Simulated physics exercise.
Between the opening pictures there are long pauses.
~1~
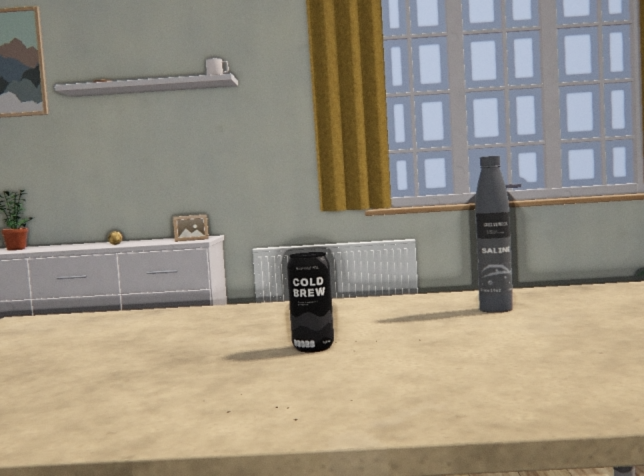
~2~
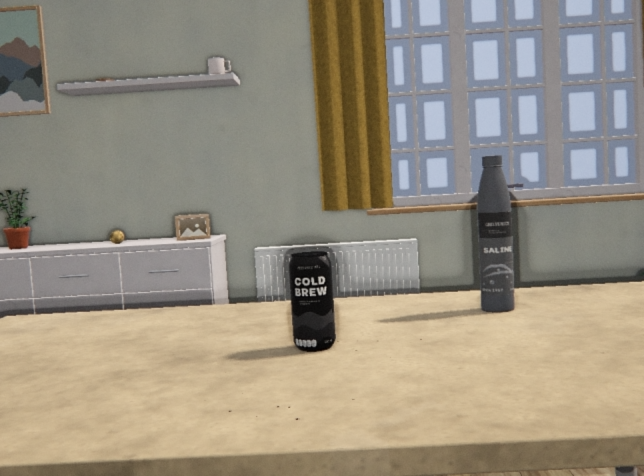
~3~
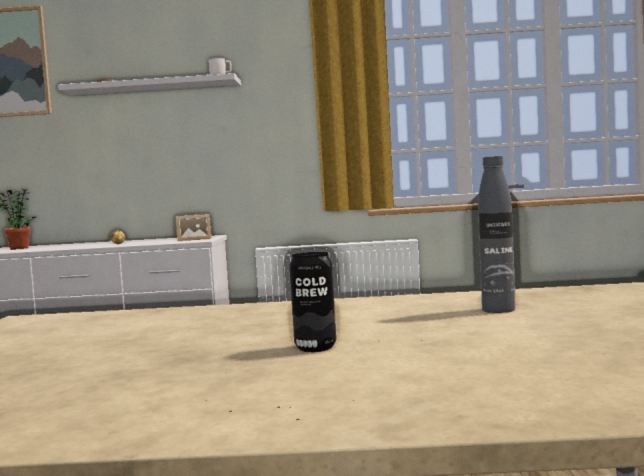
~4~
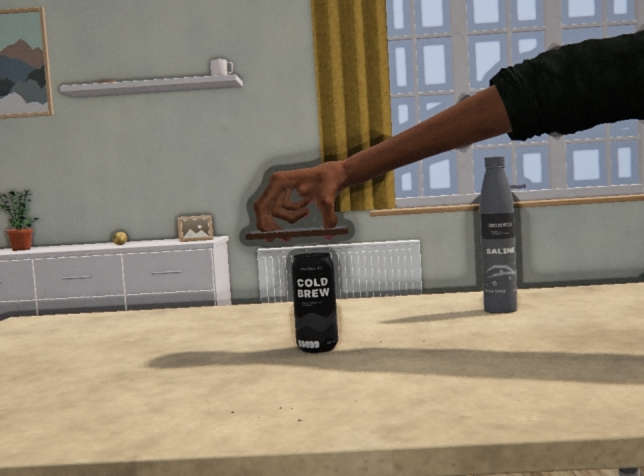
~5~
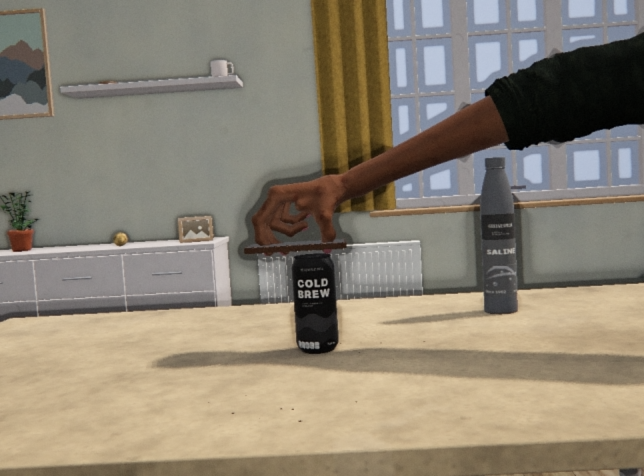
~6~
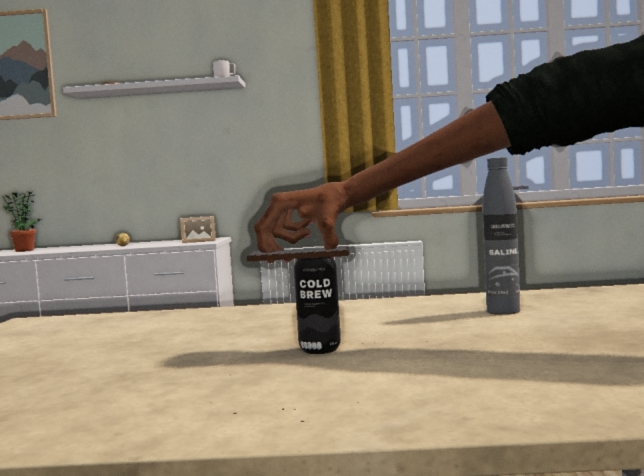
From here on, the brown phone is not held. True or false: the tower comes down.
False.
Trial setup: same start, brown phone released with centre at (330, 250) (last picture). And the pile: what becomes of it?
In the end the pile does not fall.
Then, 0.20 s on from there, no change.
Then, 0.50 s on from there, brown phone resting near (299, 254).
In the end, all 3 unmoved. At the end, from the last picture's camera, brown phone near (299, 254). The pile stays up.
